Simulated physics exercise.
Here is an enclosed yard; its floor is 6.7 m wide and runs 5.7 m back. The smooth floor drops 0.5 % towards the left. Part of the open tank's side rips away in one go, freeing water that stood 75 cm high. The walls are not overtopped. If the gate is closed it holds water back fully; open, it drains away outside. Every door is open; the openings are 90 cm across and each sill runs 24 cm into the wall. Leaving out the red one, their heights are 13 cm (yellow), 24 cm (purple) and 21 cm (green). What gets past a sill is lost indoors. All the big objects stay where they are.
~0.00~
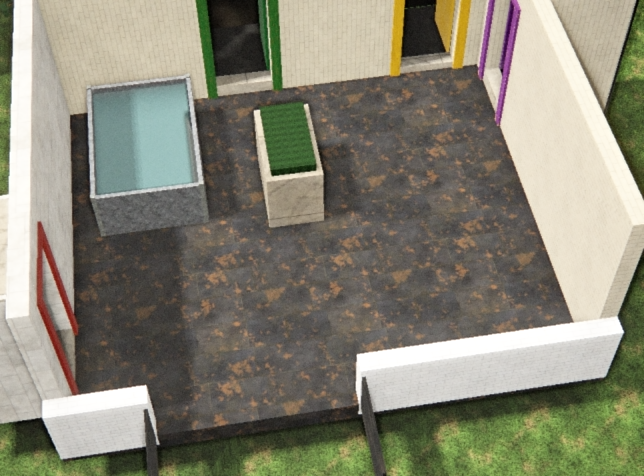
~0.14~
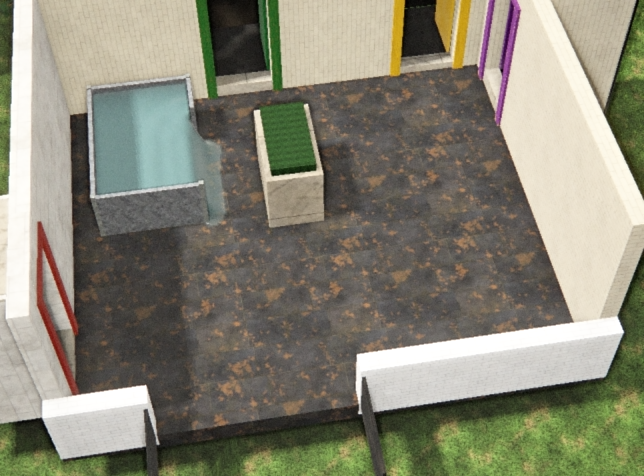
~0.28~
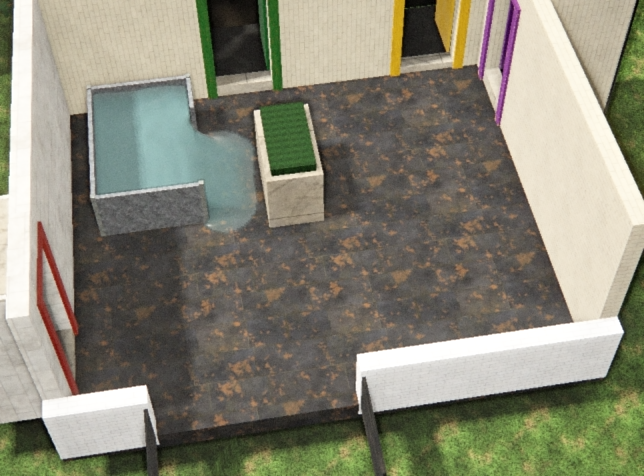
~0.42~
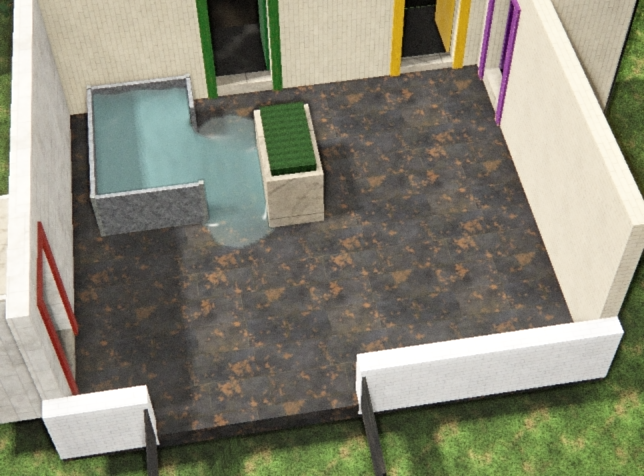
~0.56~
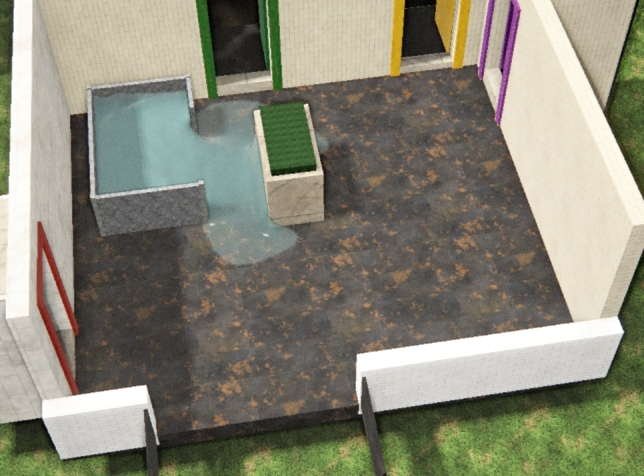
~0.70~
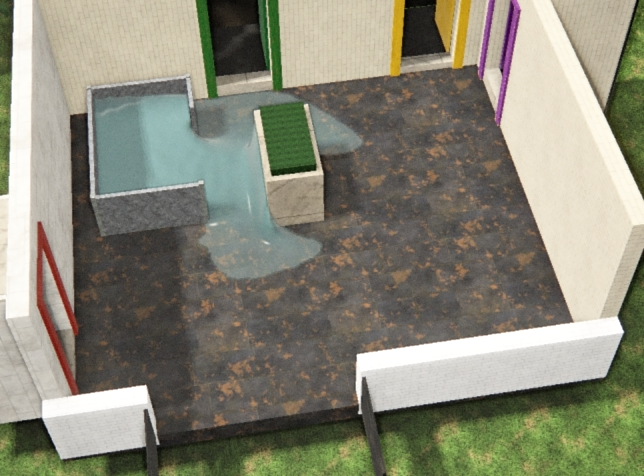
Water pours from the gap in the open tank's side and spreads around the grass-topped block.
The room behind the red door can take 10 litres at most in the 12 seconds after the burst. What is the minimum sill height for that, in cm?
Close to 5 cm is just enough.
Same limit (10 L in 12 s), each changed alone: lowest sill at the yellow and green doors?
About 10.0 cm at yellow and 23 cm at green.
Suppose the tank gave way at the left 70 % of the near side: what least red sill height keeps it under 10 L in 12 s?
Some 24 cm.
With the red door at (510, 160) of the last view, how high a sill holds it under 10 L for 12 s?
About 5.5 cm.
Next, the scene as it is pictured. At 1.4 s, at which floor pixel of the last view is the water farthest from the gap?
Around (464, 94).
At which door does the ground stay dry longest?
The red one.
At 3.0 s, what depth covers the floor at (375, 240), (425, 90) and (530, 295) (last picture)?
In that order: 0, 6 and 0 cm.
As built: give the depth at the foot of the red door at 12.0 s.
Some 7.0 cm.
After 1.4 s water covers 30 % of the floor, deepest (50 cm) near (253, 181); it has not reached the red door.
After 3.0 s water covers 60 % of the floor, deepest (22 cm) near (254, 190); 5 cm at the red door, 0 litres in over its 18 cm sill.
After 12.0 s water covers 100 % of the floor, deepest (12 cm) near (75, 292); 7 cm at the red door, 0 litres in over its 18 cm sill.
At the red door as built, the water arrived by 2.5 s and peaked near 8 cm at 3.8 s.
Run again over the same 12 s with other heights there, 17 litres in over 4 cm, 6 litres over 5.5 cm. The limit of 10 litres is kept from about 5 cm up.
